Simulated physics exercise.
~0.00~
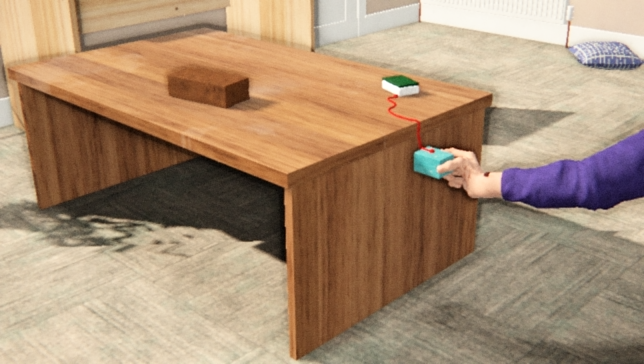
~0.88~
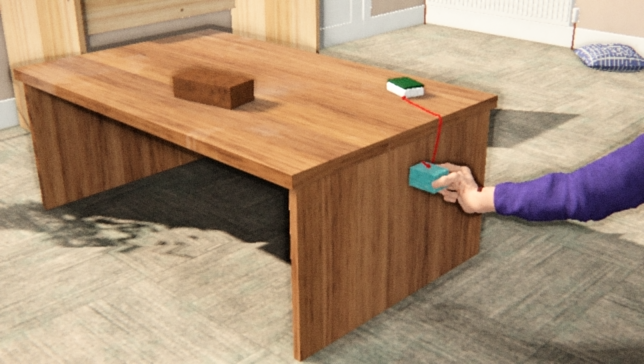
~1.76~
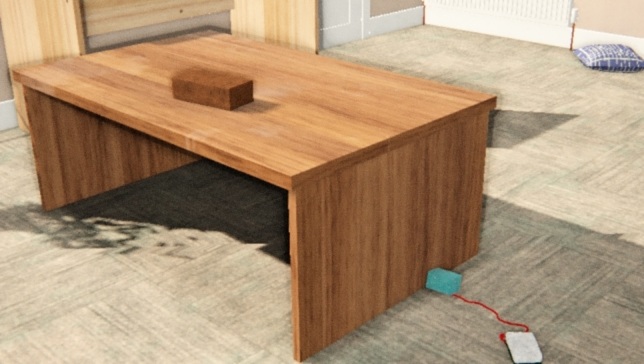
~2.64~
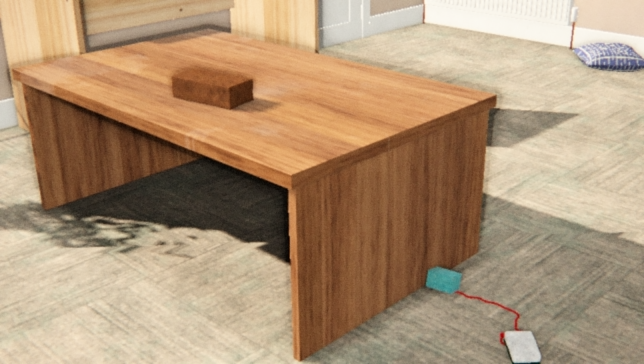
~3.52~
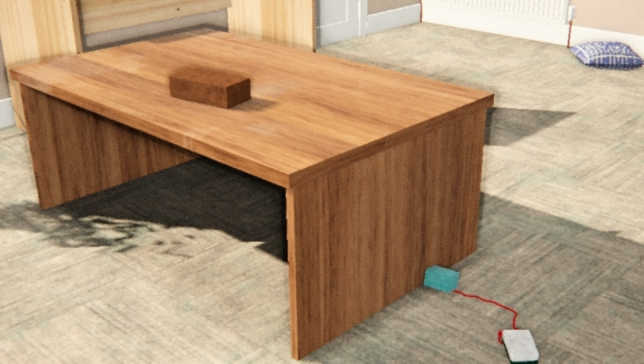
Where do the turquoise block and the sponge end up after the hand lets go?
Both end up on the floor beside the desk. The block drops all the way down, and the sponge is pulled over the edge after it by the red string.
